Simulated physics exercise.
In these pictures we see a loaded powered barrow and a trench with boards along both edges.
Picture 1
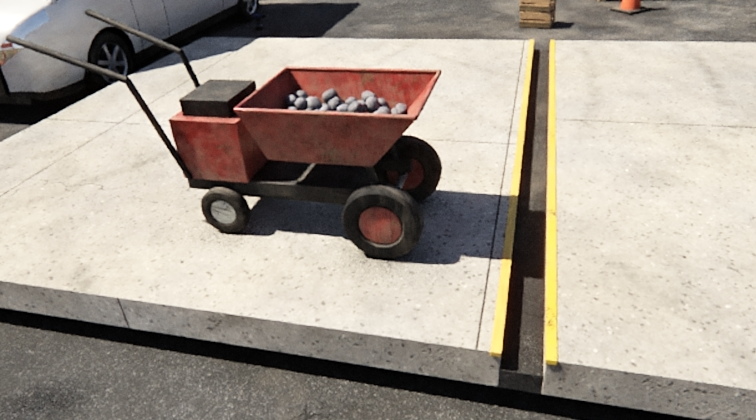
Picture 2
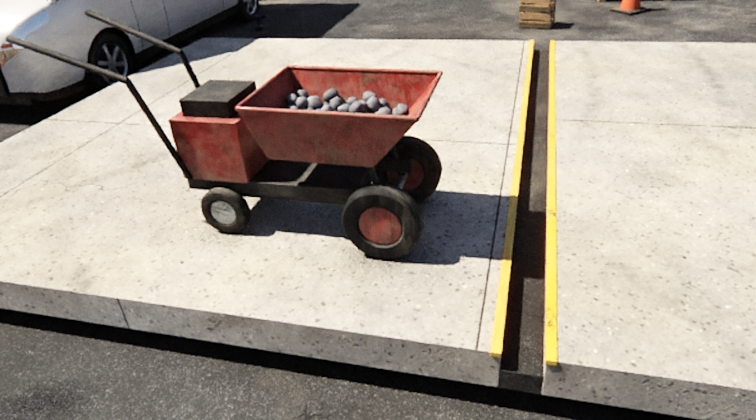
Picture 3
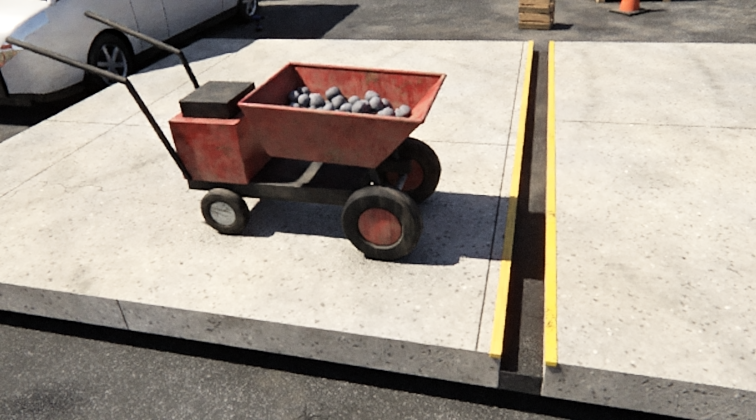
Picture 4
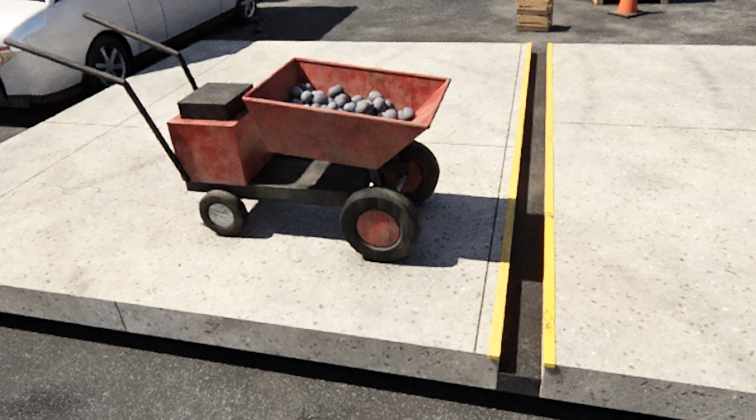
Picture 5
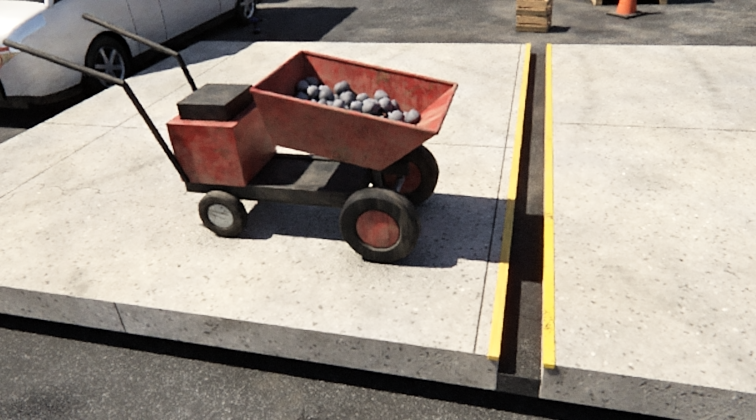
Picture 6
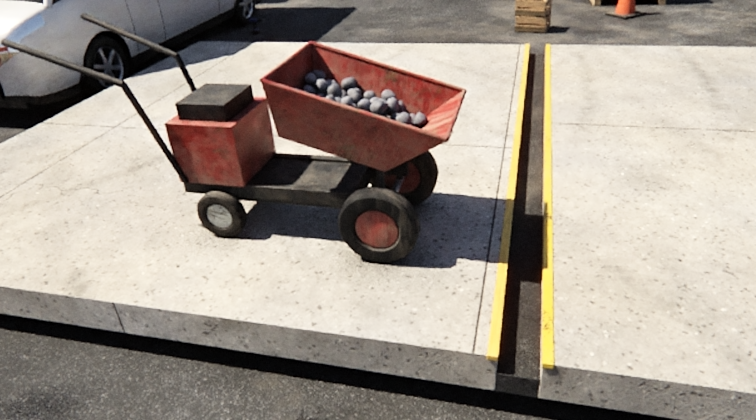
A red skip of round cobbles on a powered barrow slowly tilts toward the right.
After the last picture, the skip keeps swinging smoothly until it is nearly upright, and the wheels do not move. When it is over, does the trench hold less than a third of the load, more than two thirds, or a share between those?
Well, the part that misses the trench is one-third to two-thirds of the load.
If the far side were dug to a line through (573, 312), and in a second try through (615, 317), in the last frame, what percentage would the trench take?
First case 80 %, second case 100 %.
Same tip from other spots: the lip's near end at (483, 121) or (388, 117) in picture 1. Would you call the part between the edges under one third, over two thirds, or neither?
For the first position, under a third; for the second, between a third and two thirds.
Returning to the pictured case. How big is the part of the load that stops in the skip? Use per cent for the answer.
0 %, about.
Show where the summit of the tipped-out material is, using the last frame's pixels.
Peak at rest, last frame: Around (537, 227).
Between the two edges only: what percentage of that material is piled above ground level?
My guess is some 45 per cent.
Soon, skip tipped steeply; all in the skip.
A while on, skip tipped steeply; most in the skip; a small part in or heaped over the trench; a stray few falling.
Towards the end, skip tipped right over; a small part in the skip; a small part short of the trench; about half in or heaped over the trench; about a third beyond it.
Finally, skip tipped right over; a stray few in the skip; a small part short of the trench; about half in or heaped over the trench; about a third beyond it.
